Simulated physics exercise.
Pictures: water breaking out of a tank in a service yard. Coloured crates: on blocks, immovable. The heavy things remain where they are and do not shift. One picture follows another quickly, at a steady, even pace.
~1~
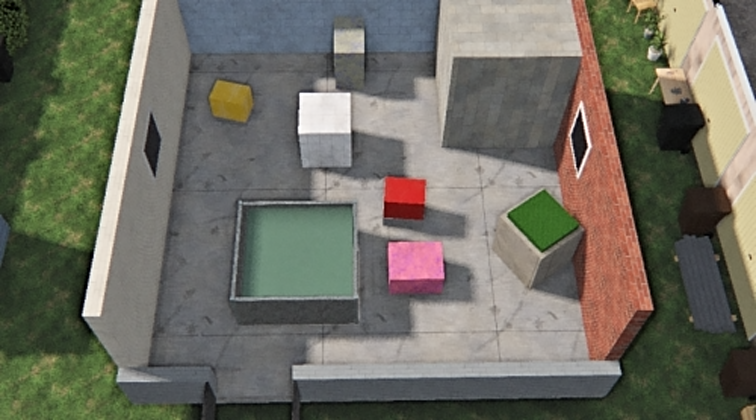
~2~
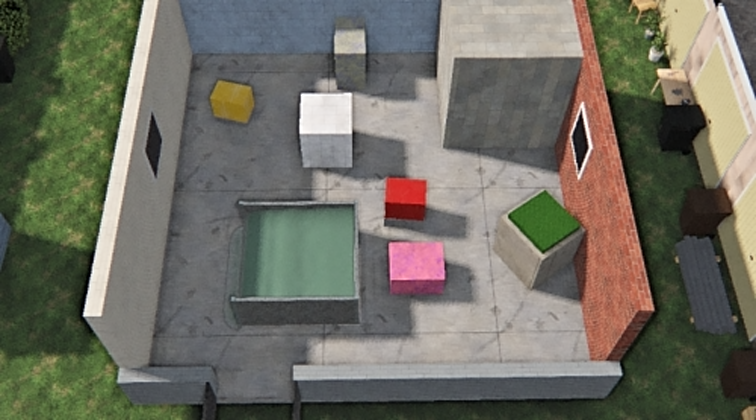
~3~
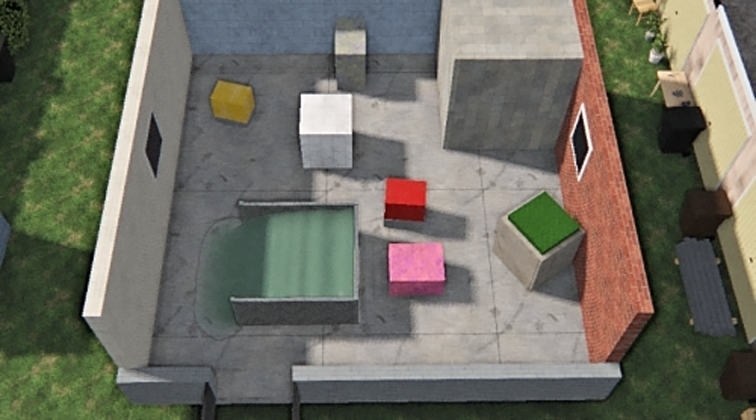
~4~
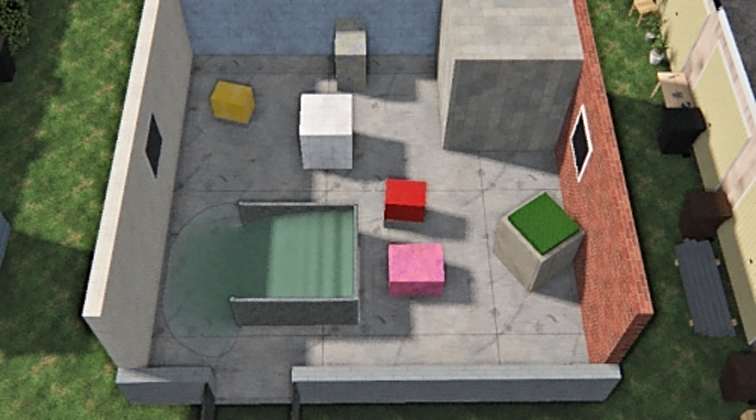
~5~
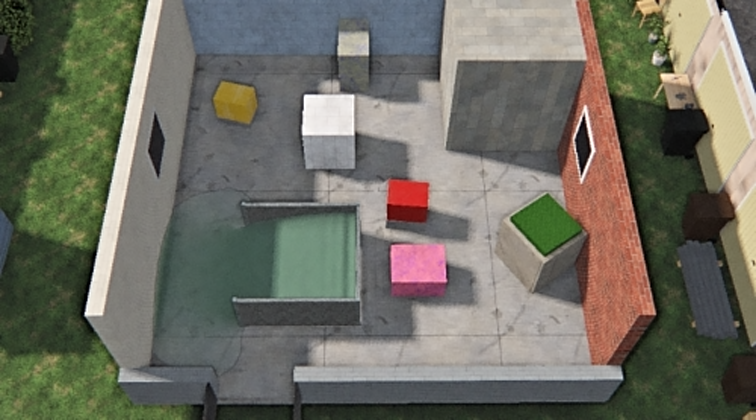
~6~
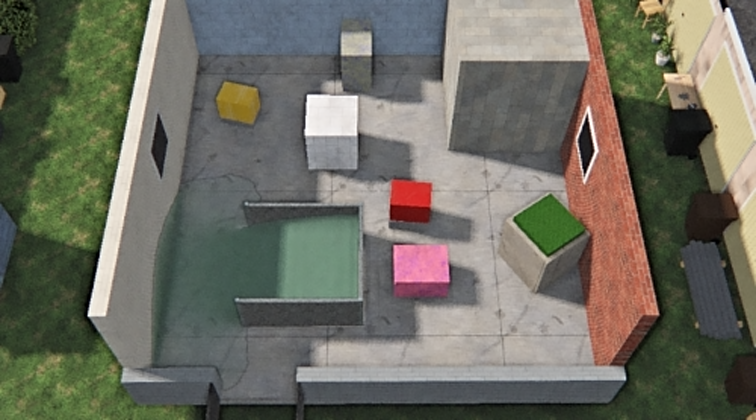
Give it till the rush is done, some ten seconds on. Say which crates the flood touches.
One by one: Pink crate: Doused; yellow crate: Doused; red crate: Clear.
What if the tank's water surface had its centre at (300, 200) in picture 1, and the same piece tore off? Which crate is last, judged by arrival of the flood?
It is the crate marked red.
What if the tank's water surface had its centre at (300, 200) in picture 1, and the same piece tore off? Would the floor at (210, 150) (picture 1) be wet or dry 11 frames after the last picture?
Submerged.
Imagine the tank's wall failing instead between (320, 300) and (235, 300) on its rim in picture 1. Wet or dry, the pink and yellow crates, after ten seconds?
Note - pink goes wet, yellow remains untouched.
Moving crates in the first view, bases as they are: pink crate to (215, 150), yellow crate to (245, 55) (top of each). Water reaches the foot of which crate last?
Last comes the crate marked red.
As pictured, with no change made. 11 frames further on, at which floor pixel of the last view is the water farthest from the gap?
Point: (200, 55) in the last picture's pixels.
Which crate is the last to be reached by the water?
Clearly the red one.
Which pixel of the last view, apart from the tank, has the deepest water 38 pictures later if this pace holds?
At about (583, 313).
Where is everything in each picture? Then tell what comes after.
The open tank at (297, 251) is whole and still, in the first picture.
The front is at a hidden place, out from the gap at (244, 269), in the second picture.
Water pours out at (244, 270) and has run to (224, 223), in the third picture.
Water pours out at (244, 271) and has run to (209, 212), in the fourth picture.
Water pours out at (247, 271) and has run to (173, 212), in the fifth picture.
The front is at (180, 189), out from the gap at (250, 272), in the sixth picture.
A moment on, water covers 15 % of the floor; the pink crate not reached, the yellow crate not reached, the red crate not reached.
Next, water covers 30 % of the floor; the pink crate not reached, the yellow crate water round its plinth, the red crate not reached.
Then, water covers 60 % of the floor; the pink crate water round its plinth, the yellow crate water round its plinth, the red crate not reached.
Later, water covers 80 % of the floor; the pink crate water round its plinth, the yellow crate water round its plinth, the red crate water round its plinth.
In the end, water covers 100 % of the floor; the pink crate was topped, the yellow crate was topped, the red crate stayed above the water.
